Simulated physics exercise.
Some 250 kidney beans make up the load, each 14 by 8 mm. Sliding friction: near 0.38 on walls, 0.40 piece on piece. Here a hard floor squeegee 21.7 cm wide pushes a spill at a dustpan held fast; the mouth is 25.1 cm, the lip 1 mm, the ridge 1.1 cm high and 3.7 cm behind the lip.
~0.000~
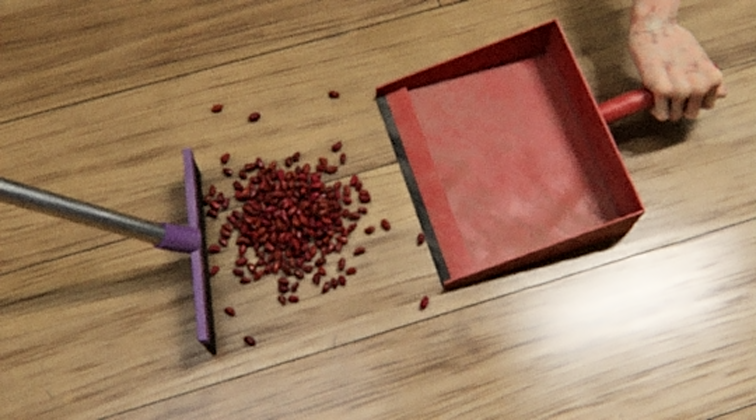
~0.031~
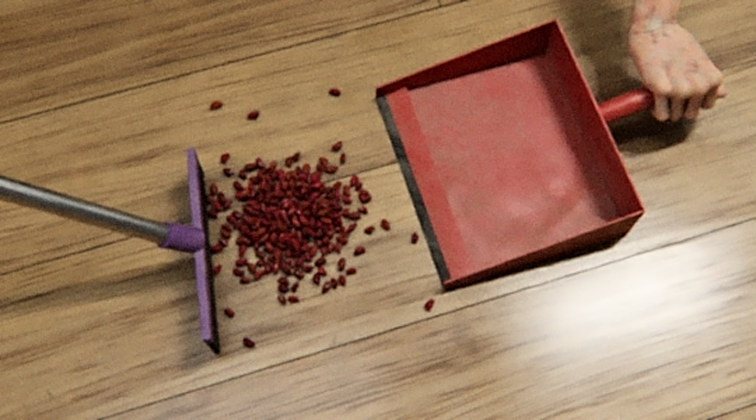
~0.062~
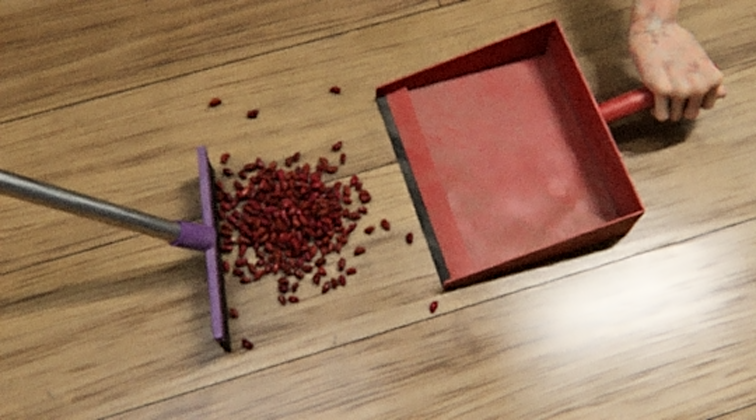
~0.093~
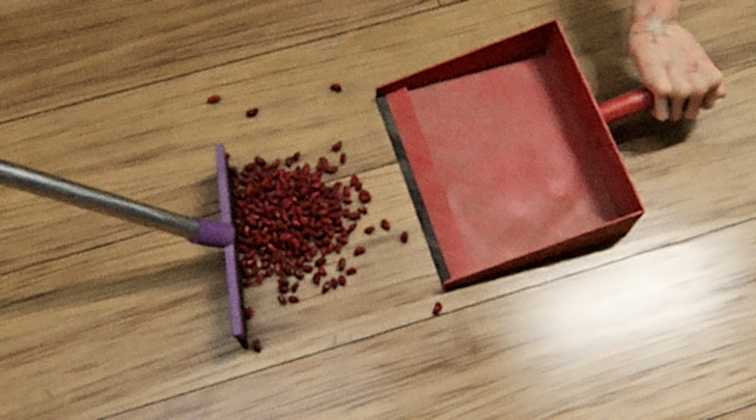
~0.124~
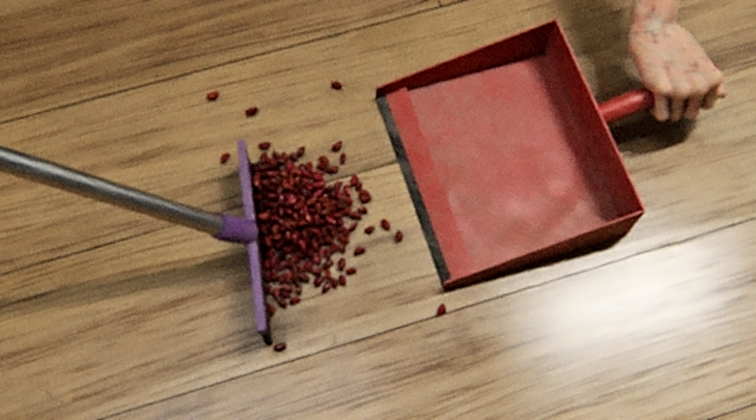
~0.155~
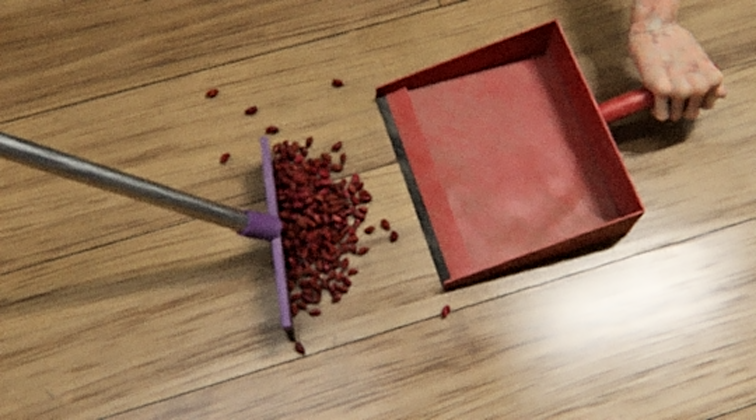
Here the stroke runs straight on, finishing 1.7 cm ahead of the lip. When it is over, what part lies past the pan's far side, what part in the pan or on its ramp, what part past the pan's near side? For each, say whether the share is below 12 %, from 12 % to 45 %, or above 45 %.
Result: Far side: Not much, pan: The greater quantity, near side: Not much.
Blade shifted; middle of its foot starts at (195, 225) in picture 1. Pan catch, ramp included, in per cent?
Estimate: ~ 45 %.
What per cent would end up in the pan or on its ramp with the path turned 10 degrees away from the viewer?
Roughly 50 percent.
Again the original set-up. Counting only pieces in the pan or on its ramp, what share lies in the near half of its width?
I'd put it at around 60 per cent.
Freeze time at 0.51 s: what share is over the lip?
I'd say some 50 per cent.
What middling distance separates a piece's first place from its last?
It works out to some 18 cm.
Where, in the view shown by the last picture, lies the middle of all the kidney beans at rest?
Approximately (423, 203) in the last view.
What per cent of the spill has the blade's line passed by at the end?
Roughly 5 per cent of it.
After 0.25 s, middle of the blade 8 cm from the lip; 0 % over the lip, far side 0 %, near side 5 %.
After 0.31 s, middle of the blade 4 cm from the lip; 20 % over the lip, far side 5 %, near side 5 %.
After 0.51 s, middle of the blade 3 cm from the lip; 50 % over the lip, far side 5 %, near side 10 %.
In the end, at 2.2 s, far side 5 %, pan 50 %, near side 10 %, in front of the lip or behind the blade 35 %.
